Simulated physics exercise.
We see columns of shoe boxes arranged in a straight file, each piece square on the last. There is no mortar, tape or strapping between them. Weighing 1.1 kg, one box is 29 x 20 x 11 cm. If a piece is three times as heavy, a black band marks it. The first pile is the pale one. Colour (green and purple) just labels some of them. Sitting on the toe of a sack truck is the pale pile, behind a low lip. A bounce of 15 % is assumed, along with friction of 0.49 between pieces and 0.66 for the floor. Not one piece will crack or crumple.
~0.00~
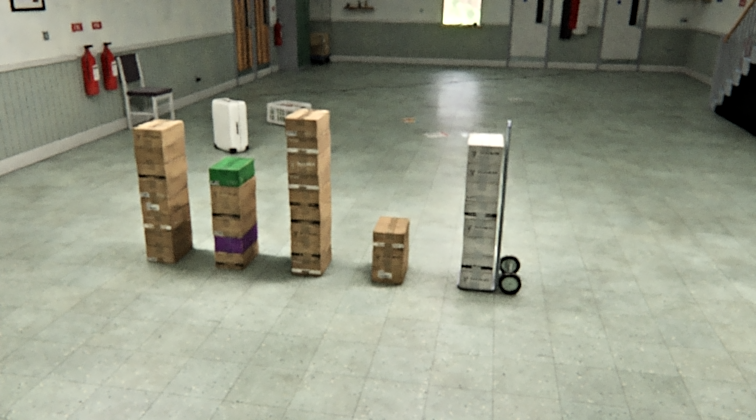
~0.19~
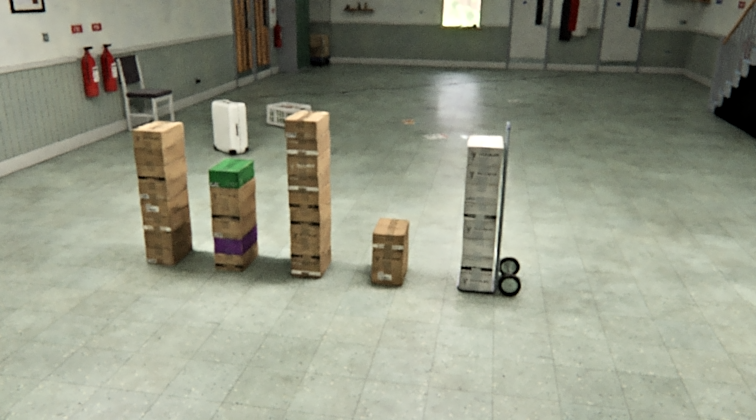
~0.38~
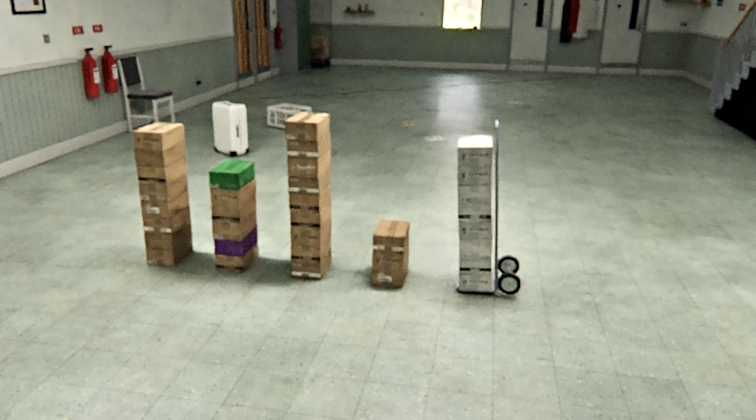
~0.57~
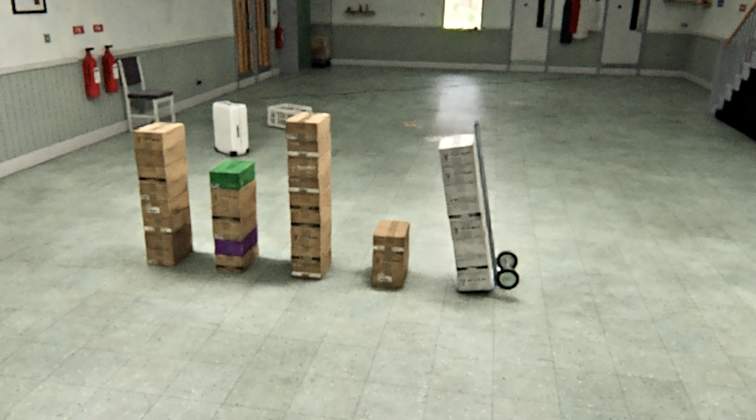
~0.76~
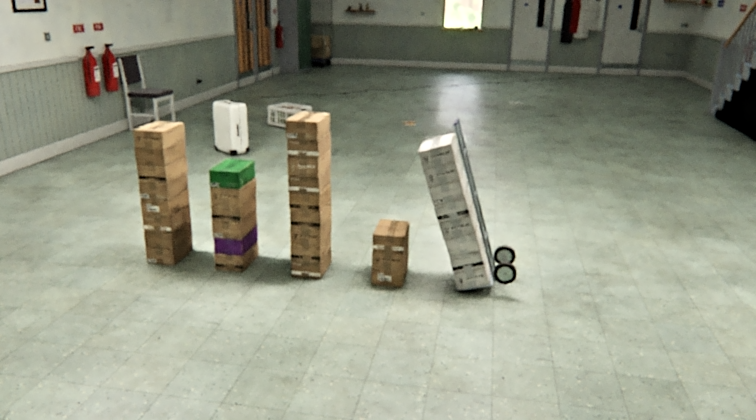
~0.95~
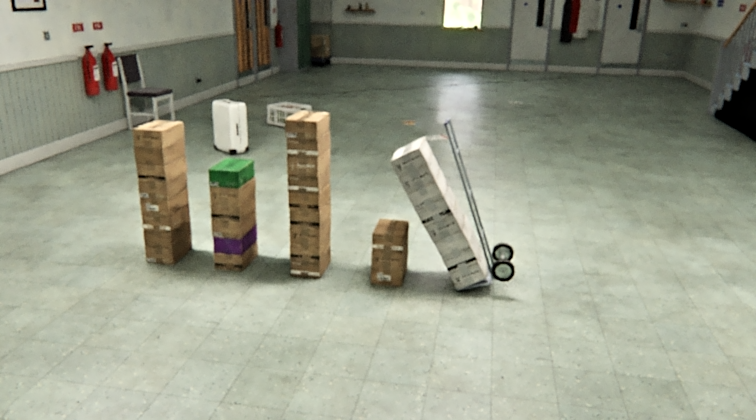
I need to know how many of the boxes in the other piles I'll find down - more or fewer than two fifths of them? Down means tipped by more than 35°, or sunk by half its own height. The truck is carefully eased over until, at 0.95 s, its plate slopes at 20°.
You will find fewer than two fifths down.
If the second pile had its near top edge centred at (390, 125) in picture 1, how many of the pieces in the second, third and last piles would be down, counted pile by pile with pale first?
Down by pile: Second 9, third 9, last 7.
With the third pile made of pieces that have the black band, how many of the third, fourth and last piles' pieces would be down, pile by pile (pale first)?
Third 0, fourth 0, last 0.
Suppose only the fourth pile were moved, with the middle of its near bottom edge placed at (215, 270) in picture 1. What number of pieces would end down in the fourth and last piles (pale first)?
Result - fourth pile: 0; last pile: 0.
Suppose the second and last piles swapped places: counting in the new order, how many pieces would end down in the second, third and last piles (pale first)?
After the swap, the second pile would have 8 down, the third 9 and the last 2.
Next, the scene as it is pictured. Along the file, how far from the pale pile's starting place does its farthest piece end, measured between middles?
About 90 cm along.
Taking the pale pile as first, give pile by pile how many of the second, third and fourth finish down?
The second pile gives 0, the third 0, the fourth 0.
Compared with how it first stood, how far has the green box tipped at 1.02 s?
Measured against how it began, the tilt is near 0 degrees.
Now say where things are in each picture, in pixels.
In the first frame (each place is the centre of the face we see best), truck frame (507, 162) 0° forward; green box (224, 178); purple box (228, 245); the others all in place.
Truck frame (506, 164) 0° forward; purple box (228, 247), in the second frame.
Truck frame (497, 163) 4° forward, top of the pale pile leaning 4°; purple box (228, 248); the others all in place, in the third frame.
Truck frame (480, 160) 11° forward, top of the pale pile leaning 11°; green box (224, 181); the others all in place, in the fourth frame.
Truck frame (464, 158) 17° forward, top of the pale pile leaning 18°; green box (224, 180); the others all in place, in the fifth frame.
Truck frame (456, 157) 20° forward, top of the pale pile leaning 30°; purple box (227, 246); green box (224, 179); the others all in place, in the sixth frame.
By 1.02 s, 8 of the pale pile down; none of the 26 other boxes down.
By 1.28 s, 8 of the pale pile down; none of the 26 other boxes down, 2 disturbed.
By 1.62 s, 8 of the pale pile down; none of the 26 other boxes down, 8 disturbed.
When it is over (2.5 s), 8 of the pale pile down; none of the 26 other boxes down, 9 disturbed; green box unmoved; purple box unmoved. That is 0 per cent. In pixels of the last frame, middles, green box near (232, 173), purple box near (236, 238).
